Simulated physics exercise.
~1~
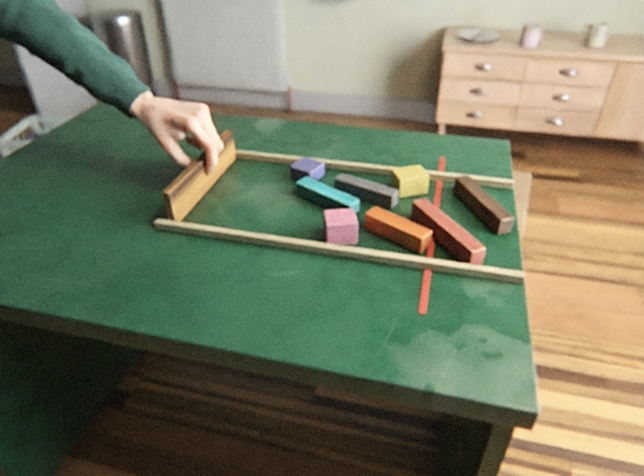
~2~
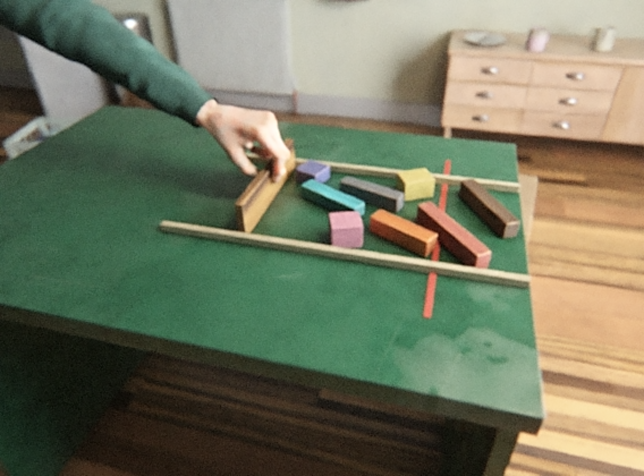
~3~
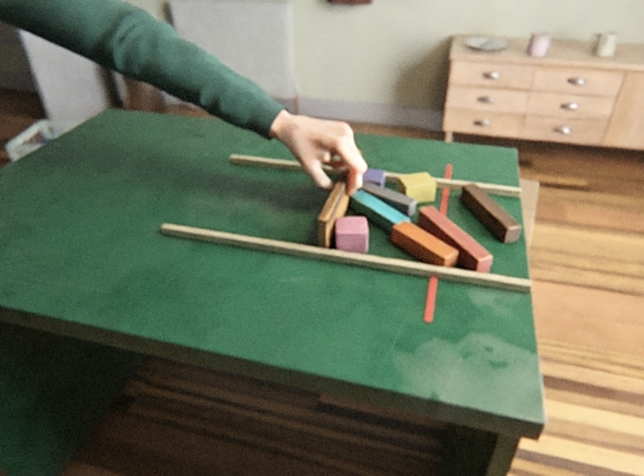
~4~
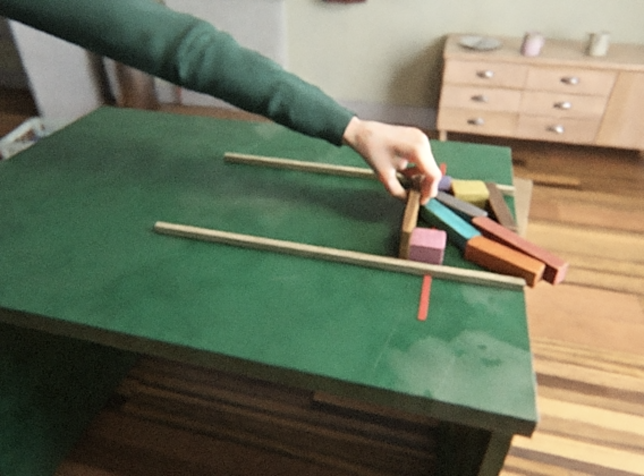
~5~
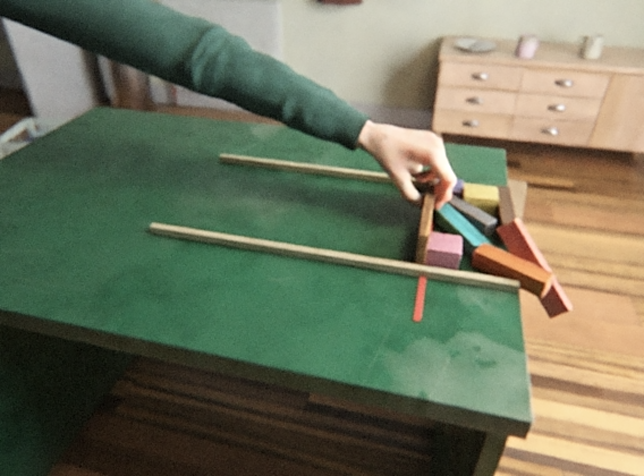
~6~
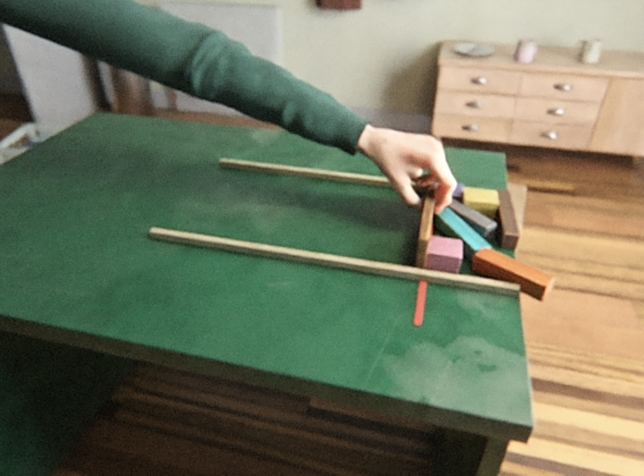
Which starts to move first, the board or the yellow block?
The board starts to move first. The yellow block shifts along only later, once the board has pushed the other pieces together.
